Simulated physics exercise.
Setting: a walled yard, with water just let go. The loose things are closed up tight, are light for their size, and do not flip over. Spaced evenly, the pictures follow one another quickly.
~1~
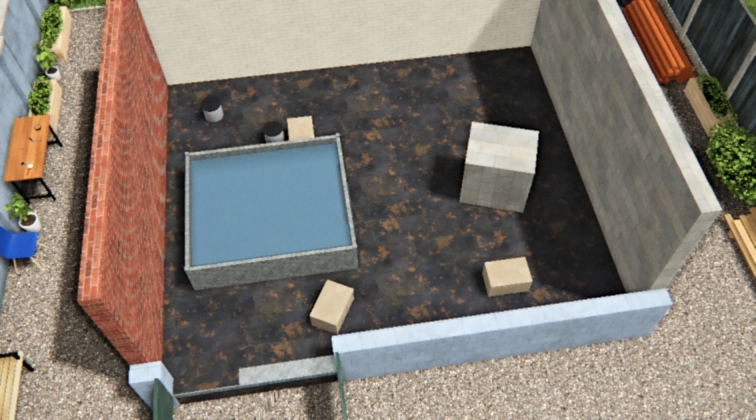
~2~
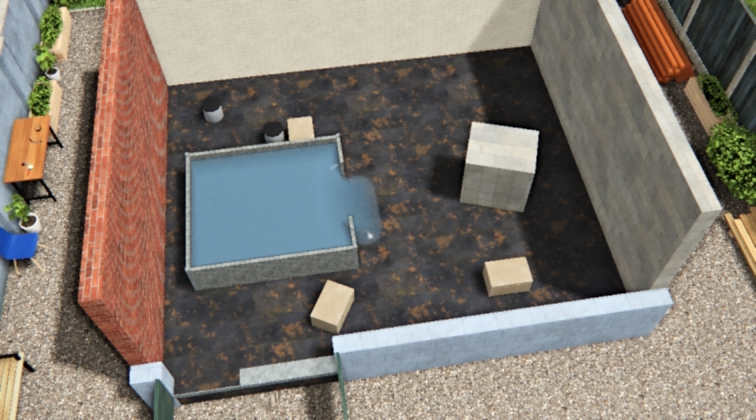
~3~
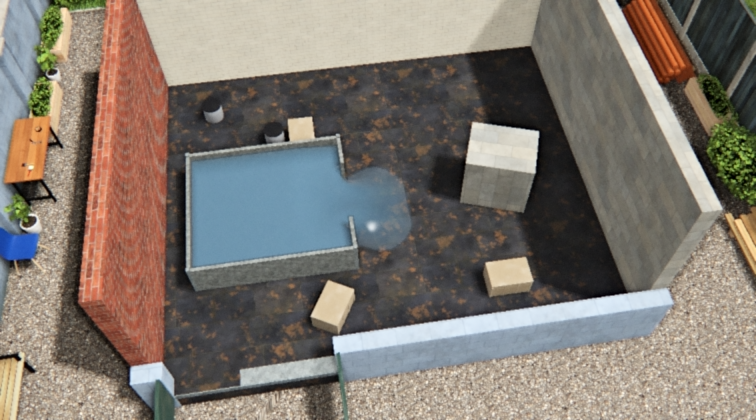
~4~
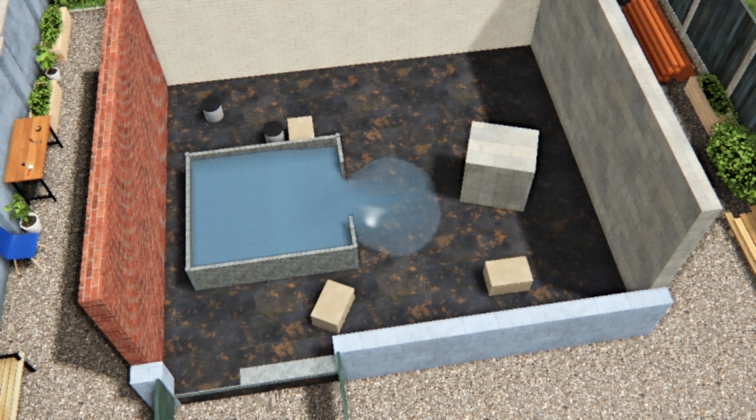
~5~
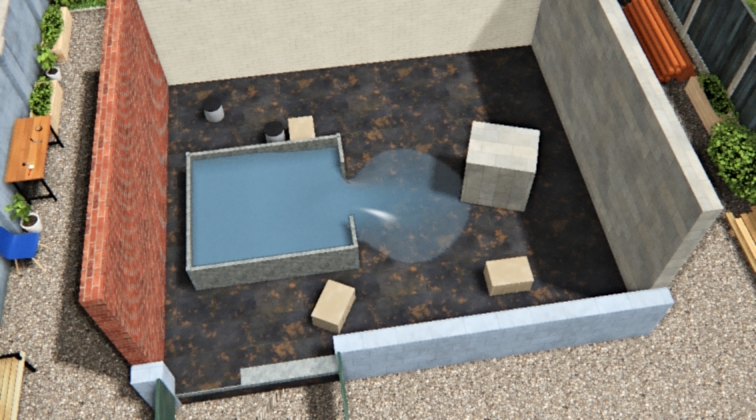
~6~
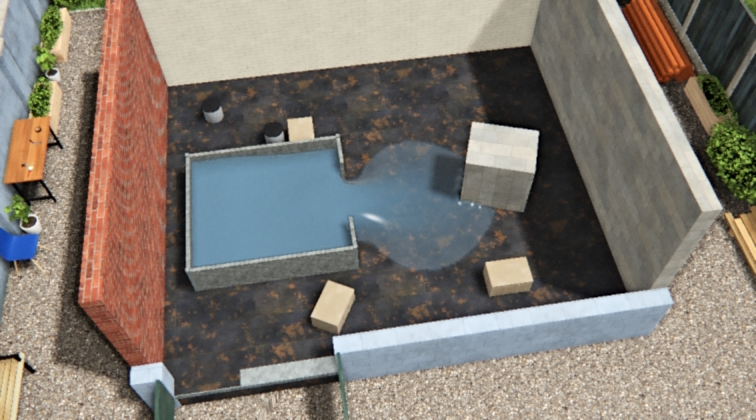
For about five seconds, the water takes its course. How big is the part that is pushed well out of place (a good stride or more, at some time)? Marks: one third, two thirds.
Portion: Beneath a third.
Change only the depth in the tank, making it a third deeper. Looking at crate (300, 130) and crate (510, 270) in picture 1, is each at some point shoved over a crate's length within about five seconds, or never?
Lab note, in order: Stayed below that mark / reached that mark.
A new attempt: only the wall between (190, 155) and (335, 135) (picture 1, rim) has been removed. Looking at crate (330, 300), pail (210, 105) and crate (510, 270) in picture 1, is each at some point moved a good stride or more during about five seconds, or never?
First stays short of it, second covers that distance, third stays short of it.
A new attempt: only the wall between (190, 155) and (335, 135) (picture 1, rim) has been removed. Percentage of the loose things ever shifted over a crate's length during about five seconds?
I'd say near 60 %.
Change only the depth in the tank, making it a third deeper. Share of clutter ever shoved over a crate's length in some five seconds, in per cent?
Some 20 per cent.
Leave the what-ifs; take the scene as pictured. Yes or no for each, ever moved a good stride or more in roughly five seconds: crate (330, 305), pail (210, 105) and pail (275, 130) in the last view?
The first is not so far, the second not so far, and the third not so far.
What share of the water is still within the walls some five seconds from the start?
I'd estimate some 100 percent of the water stays.
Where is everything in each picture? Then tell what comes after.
A crate at (332, 302) rests on the ground; a crate at (508, 272) rests on the ground; 0 of 5 have shifted, in the first picture.
A crate at (332, 302), on the bottom; a crate at (509, 272) rests on the ground; 0 of 5 have shifted, in the second picture.
A crate at (332, 303), on the bottom; a crate at (509, 272) rests on the ground; 0 of 5 have shifted, in the third picture.
A crate at (332, 302), on the bottom; a crate at (509, 271), on the bottom; 0 of 5 have shifted, in the fourth picture.
A crate at (333, 302) rests on the ground; a crate at (509, 271) rests on the ground; 0 of 5 have shifted, in the fifth picture.
A crate at (332, 303) rests on the ground; a crate at (509, 272), on the bottom; 0 of 5 have shifted, in the sixth picture.
A moment on, 0 of 5 are well off their spots; 0 afloat.
Next, 1 of 5 are well off their spots; 0 afloat.
Later, 1 of 5 are well off their spots; 1 afloat.
In the end, 0 of 5 are well off their spots, and 1 have been at some point; 1 afloat.
